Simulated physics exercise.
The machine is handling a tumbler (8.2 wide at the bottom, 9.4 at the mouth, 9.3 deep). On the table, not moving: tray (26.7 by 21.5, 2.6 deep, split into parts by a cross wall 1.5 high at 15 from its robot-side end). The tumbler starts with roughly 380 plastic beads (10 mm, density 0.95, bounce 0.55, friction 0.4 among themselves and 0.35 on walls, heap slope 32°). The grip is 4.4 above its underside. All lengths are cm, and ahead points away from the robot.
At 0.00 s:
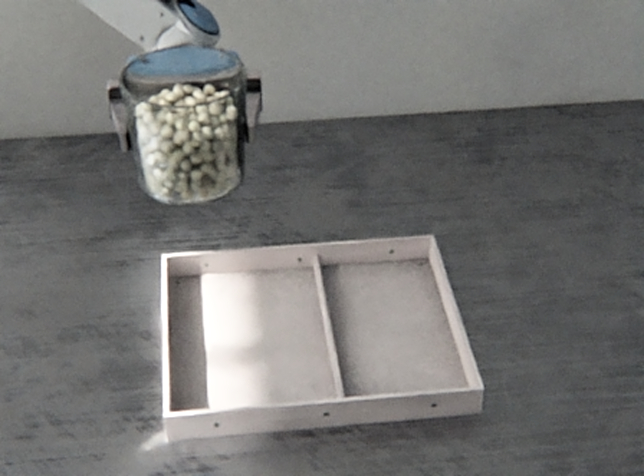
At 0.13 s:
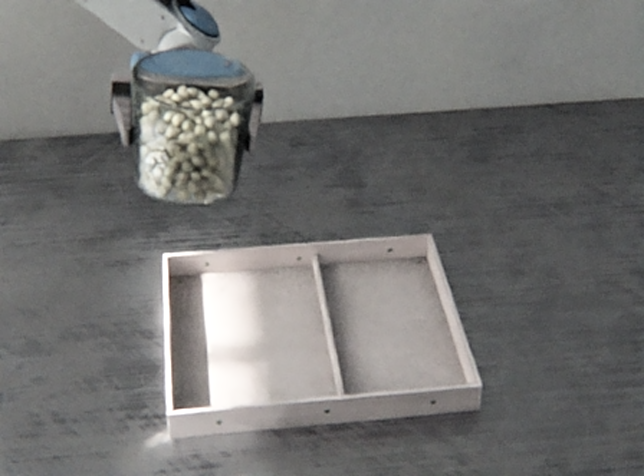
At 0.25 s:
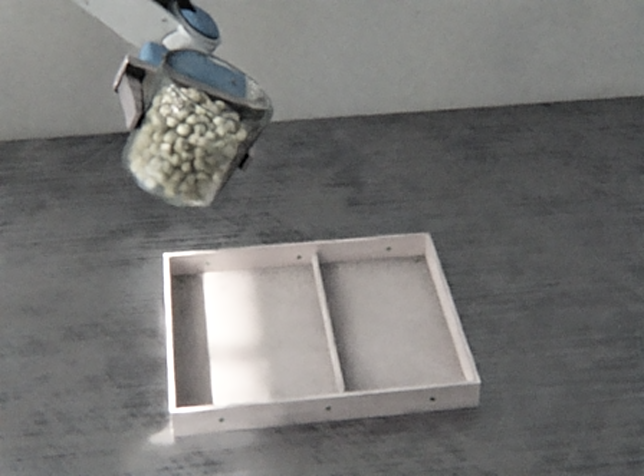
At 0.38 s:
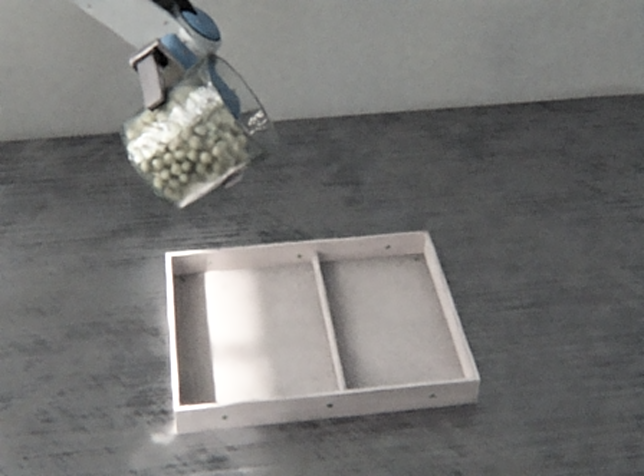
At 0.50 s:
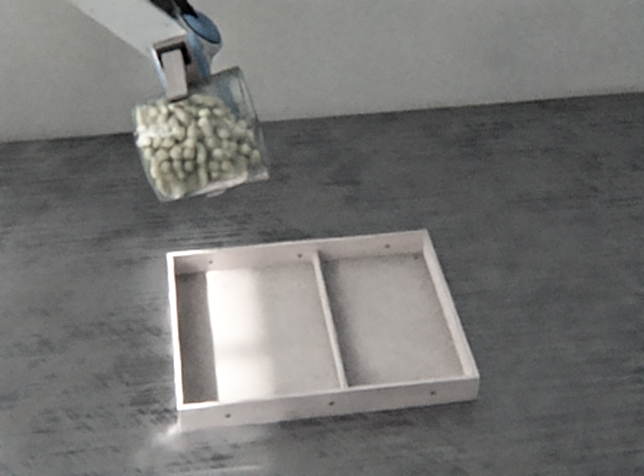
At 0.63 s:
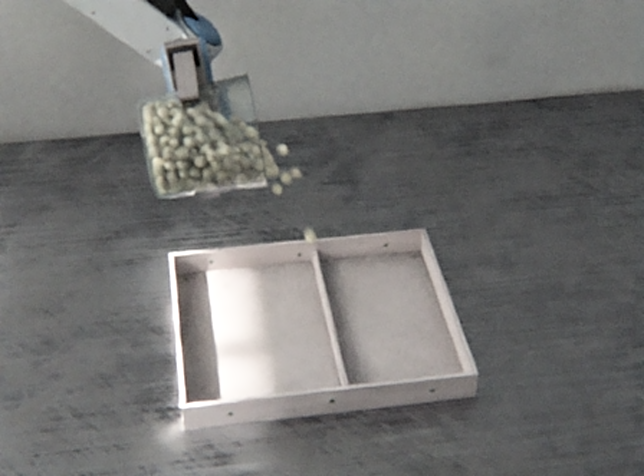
A robot arm held a clear tumbler of pale beads above a divided tray on a dark table, then tilted it steadily to the right until a few beads tumbled out over the rim.
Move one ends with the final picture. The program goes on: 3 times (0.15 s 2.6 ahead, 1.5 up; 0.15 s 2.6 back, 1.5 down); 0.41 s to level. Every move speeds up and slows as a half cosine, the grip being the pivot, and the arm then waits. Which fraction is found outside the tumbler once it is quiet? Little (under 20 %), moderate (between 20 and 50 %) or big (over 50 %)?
Answer: Big; over 50 % of the plastic beads finish outside the tumbler.
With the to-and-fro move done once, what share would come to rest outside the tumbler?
It would be near 40 per cent.
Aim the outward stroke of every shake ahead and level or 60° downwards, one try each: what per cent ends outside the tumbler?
About 70 and 40 per cent.
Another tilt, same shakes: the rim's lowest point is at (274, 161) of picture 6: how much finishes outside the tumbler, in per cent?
About 35 per cent.
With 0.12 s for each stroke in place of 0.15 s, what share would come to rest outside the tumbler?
Then about 85 per cent.
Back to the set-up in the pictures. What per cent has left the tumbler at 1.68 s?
About 70 per cent by then.
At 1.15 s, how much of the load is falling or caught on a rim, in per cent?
Some 7 per cent.
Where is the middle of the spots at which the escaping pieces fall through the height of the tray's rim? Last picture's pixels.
Around (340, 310).
After 1.15 s, tilted 84° forward, highest piece 25 above the table; 217 in the tumbler, 84 in the far-side part, 50 in the robot-side part, 26 in flight or on a rim.
After 1.68 s, tilted 60° forward, highest piece 24 above the table; 149 in the far-side part, 112 in the robot-side part, 108 in the tumbler, 4 on the table or floor, 4 in flight or on a rim.
After 2.14 s, level, highest piece 24 above the table; 154 in the far-side part, 114 in the robot-side part, 105 in the tumbler, 4 on the table or floor.
After 3.19 s, level, highest piece 24 above the table; 154 in the far-side part, 114 in the robot-side part, 105 in the tumbler, 4 on the table or floor.
In the end, 154 in the far-side part, 114 in the robot-side part, 105 in the tumbler, 4 on the table or floor. That is 72 % outside the tumbler.
